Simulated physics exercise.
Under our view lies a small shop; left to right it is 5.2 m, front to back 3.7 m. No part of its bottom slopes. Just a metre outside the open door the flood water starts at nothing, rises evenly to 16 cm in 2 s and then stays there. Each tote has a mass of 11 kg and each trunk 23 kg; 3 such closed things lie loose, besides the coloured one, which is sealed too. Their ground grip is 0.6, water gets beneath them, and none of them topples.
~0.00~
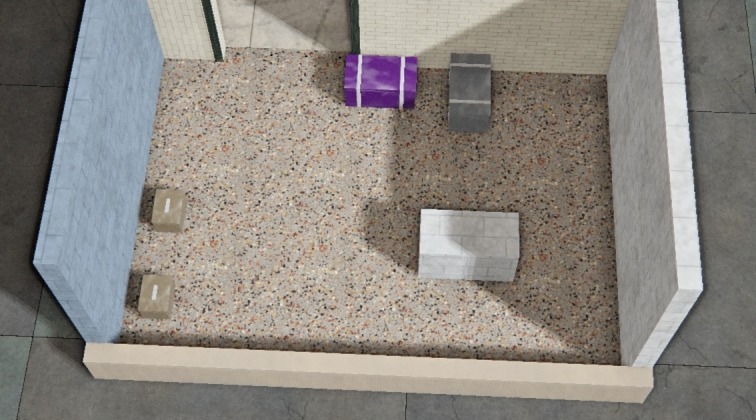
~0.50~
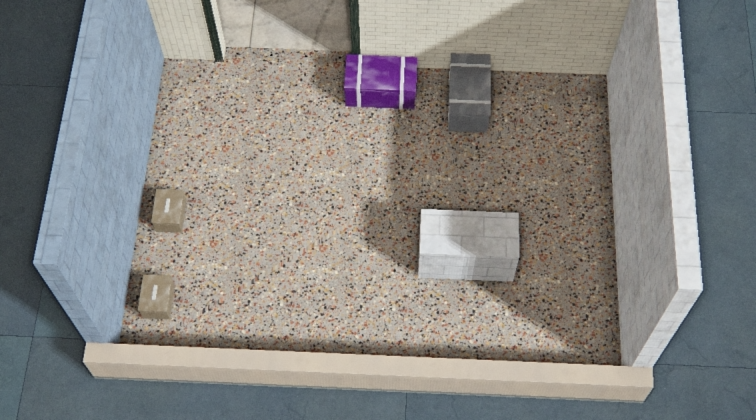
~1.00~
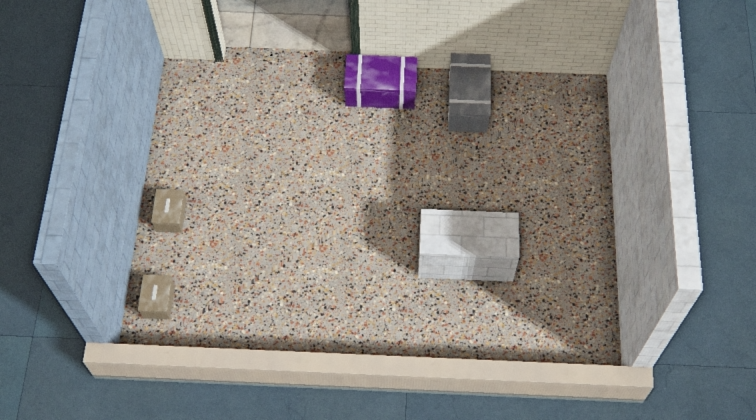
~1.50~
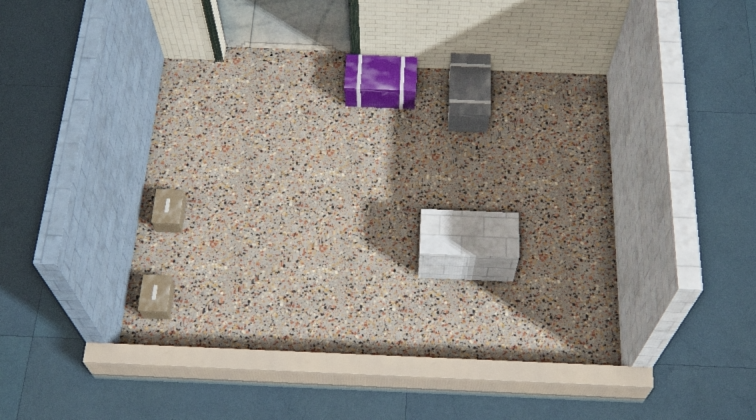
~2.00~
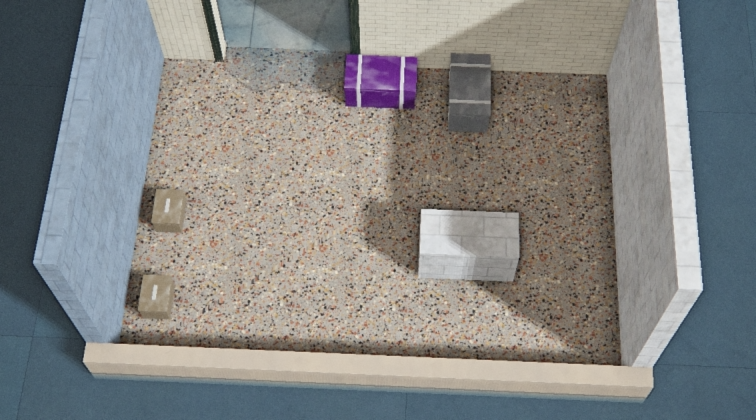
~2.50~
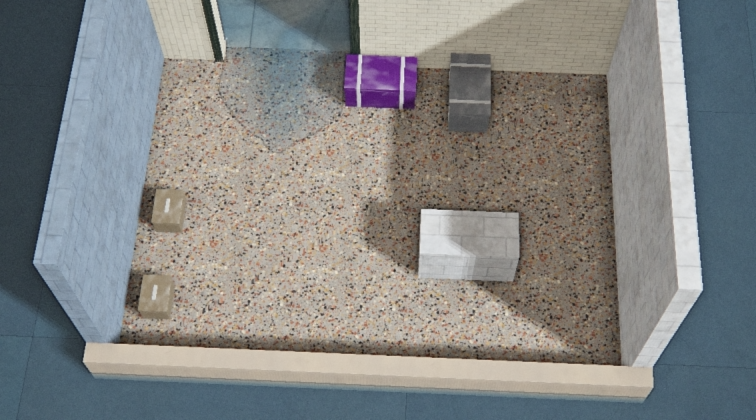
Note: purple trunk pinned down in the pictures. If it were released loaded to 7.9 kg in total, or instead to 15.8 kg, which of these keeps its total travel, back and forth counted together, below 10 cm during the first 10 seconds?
Lighter.
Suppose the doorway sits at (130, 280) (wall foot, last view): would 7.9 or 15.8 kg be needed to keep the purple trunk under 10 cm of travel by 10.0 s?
Under that change no listed mass suffices.
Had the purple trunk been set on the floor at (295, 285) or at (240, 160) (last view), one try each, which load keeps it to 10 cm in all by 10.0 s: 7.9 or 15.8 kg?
Both masses fail; both masses fail.
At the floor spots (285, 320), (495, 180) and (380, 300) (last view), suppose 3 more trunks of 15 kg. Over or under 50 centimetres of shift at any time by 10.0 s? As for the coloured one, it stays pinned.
Answer by position: Outside the range; inside the range; outside the range.
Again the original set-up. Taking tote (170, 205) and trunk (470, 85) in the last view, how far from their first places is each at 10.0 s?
The first is 10 cm from its start, the second 0 cm.
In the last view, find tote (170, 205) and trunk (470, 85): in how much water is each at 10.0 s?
First about 11 cm, second about 1 cm.
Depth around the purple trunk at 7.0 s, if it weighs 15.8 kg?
About 3 cm.
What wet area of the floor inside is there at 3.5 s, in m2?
At that time the wet patch spans about 5.0 m2.
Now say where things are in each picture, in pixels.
The purple trunk at (381, 72) rests on the ground; water covers 0.0 m2; 0 of 4 have shifted, in the first picture.
The purple trunk at (381, 72) rests on the ground; 0.0 m2 under water; 0 of 4 have shifted, in the second picture.
The purple trunk at (381, 72), on the bottom; 0.0 m2 under water; 0 of 4 have shifted, in the third picture.
The purple trunk at (381, 72) rests on the ground; water covers 0.0 m2; 0 of 4 have shifted, in the fourth picture.
The purple trunk at (381, 72), on the bottom; water covers 0.4 m2; 0 of 4 have shifted, in the fifth picture.
The purple trunk at (381, 72) rests on the ground; 1.3 m2 under water; 0 of 4 have shifted, in the sixth picture.
After 3.5 s the purple trunk would be 0 cm from its start with 7.9 kg and 0 cm from its start with 15.8 kg; 1 cm of water round it then.
After 4.5 s the purple trunk would be 1 cm from its start with 7.9 kg and 0 cm from its start with 15.8 kg; 3 cm of water round it then.
After 7.0 s the purple trunk would be 1 cm from its start with 7.9 kg and 0 cm from its start with 15.8 kg; 3 cm of water round it then.
After 10.0 s the purple trunk would be 1 cm from its start with 7.9 kg and 0 cm from its start with 15.8 kg; 3 cm of water round it then.
